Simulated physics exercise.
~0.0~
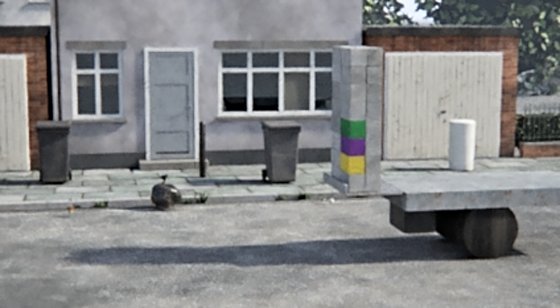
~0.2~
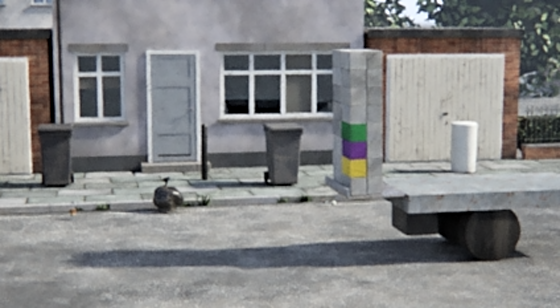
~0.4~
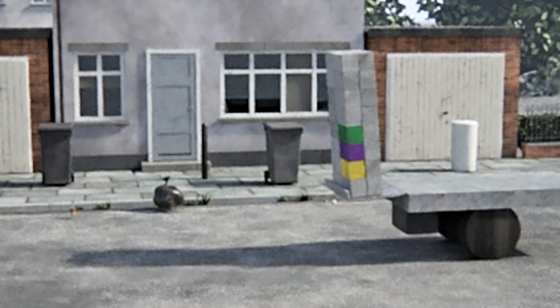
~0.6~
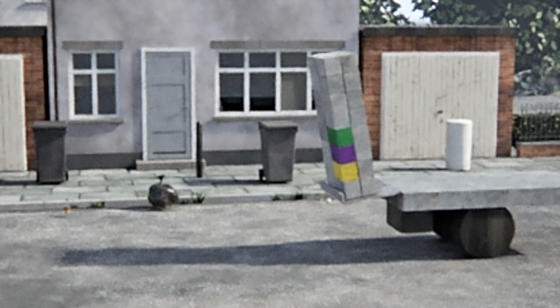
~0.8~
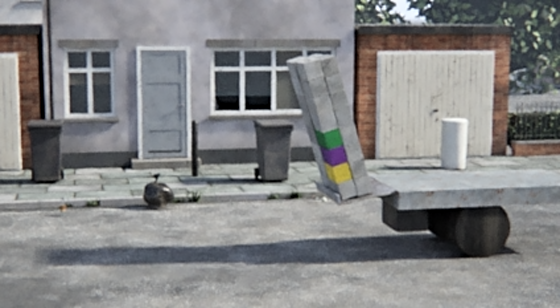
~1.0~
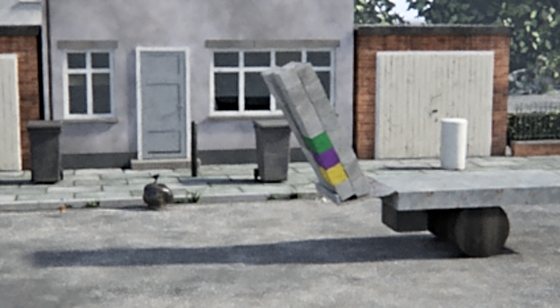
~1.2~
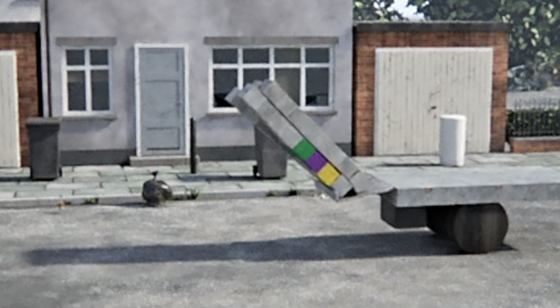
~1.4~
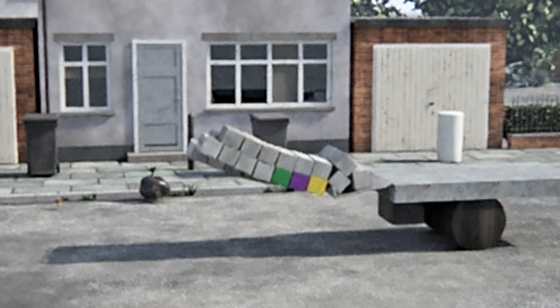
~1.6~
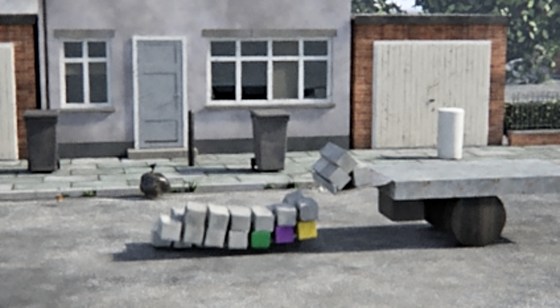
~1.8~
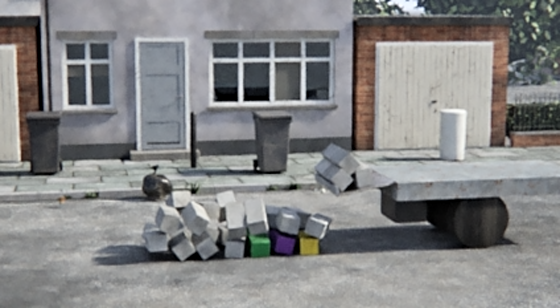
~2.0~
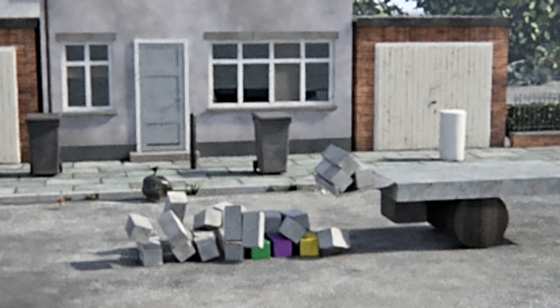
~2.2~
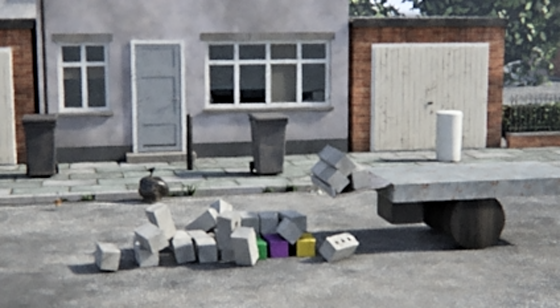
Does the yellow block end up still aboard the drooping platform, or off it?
The yellow block ends up off the platform. It goes over with the toppling stack and comes to rest on the road beside the purple block.
The footage shows a tall stack of concrete blocks at the rear of a flat-bed tipping left as the flap beneath it droops. The column topples onto the road and scatters, leaving the green, purple and yellow blocks on the ground and a few grey ones on the sloping flap.
